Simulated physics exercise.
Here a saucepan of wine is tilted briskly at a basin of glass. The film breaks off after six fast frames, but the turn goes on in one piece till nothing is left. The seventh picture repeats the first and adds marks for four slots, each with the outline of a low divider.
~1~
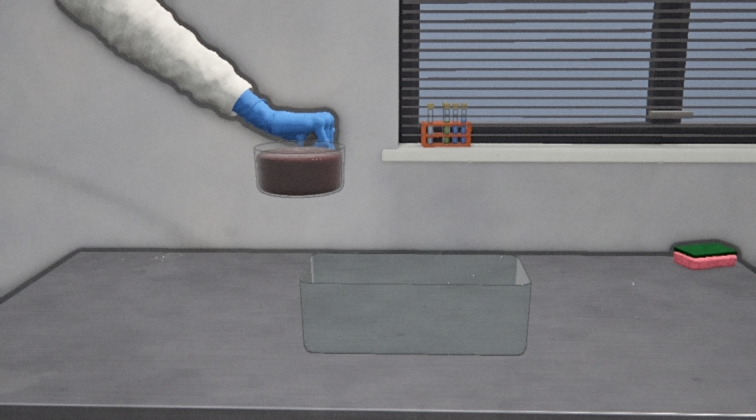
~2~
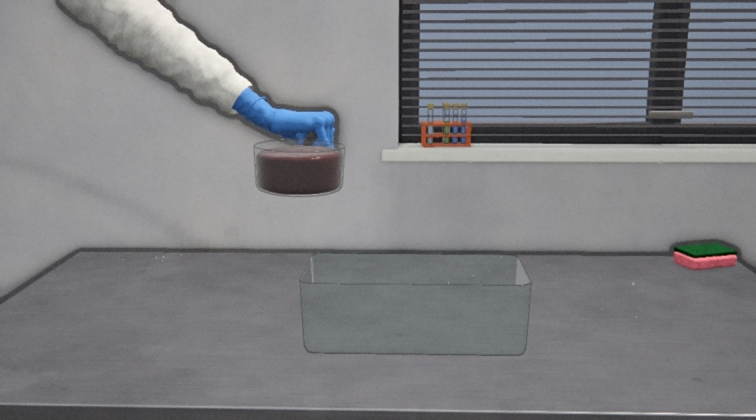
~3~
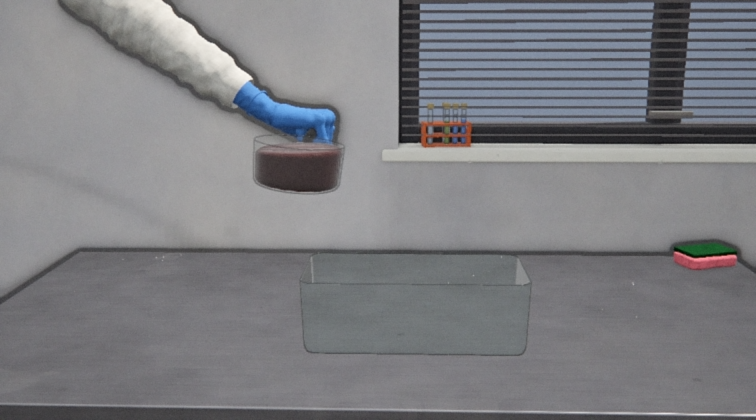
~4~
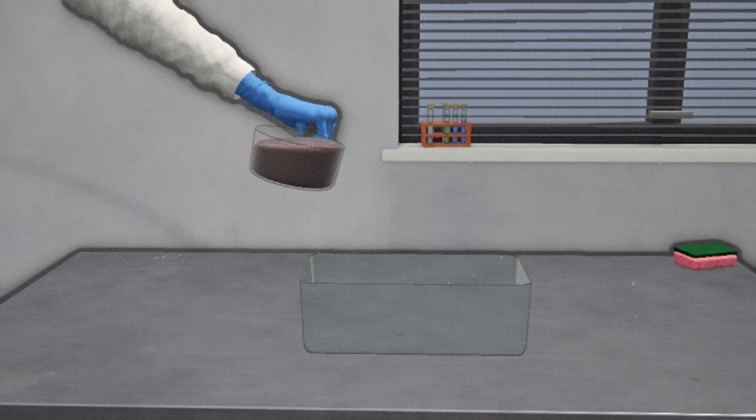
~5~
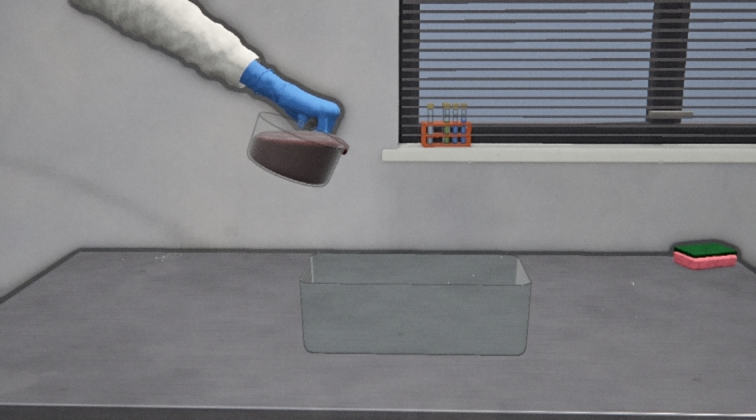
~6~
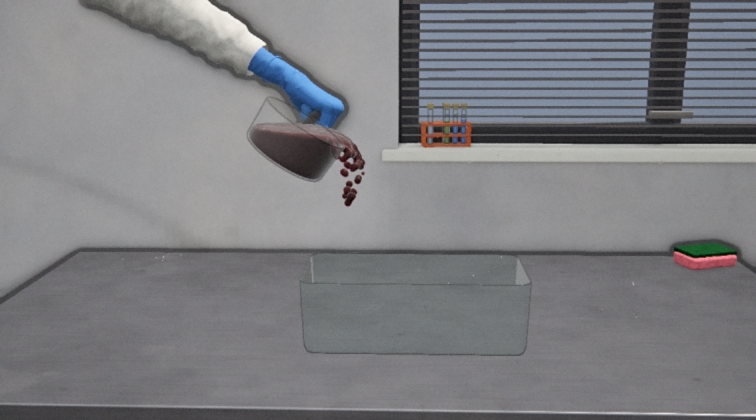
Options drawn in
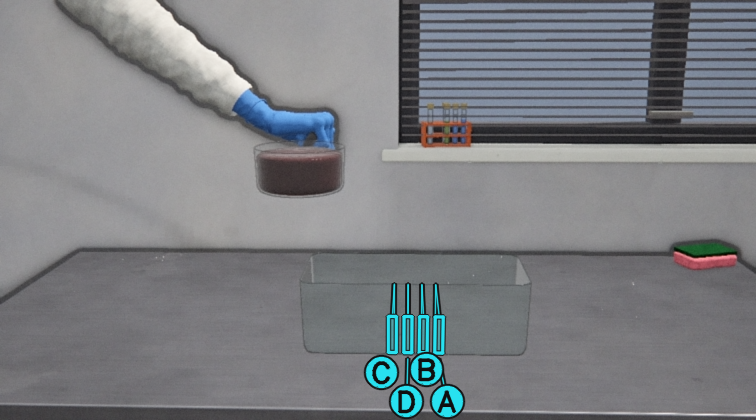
We see a blue-gloved hand holding a round, clear container of dark red liquid above a glass basin on a grey table. The hand tilts the container to the right, and the liquid begins pouring over its lip in drops.
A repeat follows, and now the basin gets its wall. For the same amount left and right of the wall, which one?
B.
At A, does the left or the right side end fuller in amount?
The left side.
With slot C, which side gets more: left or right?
More ends on the right.
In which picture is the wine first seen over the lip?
In picture 5.
On the marked copy, A at (438, 358); B at (423, 358); C at (392, 358); D at (407, 358).
With A, about 82 % ends left of the wall and 16 % right of it; 3 % is lost outside.
With B, about 48 % ends left of the wall and 50 % right of it.
With C, about 7 % ends left of the wall and 91 % right of it.
With D, about 18 % ends left of the wall and 80 % right of it.
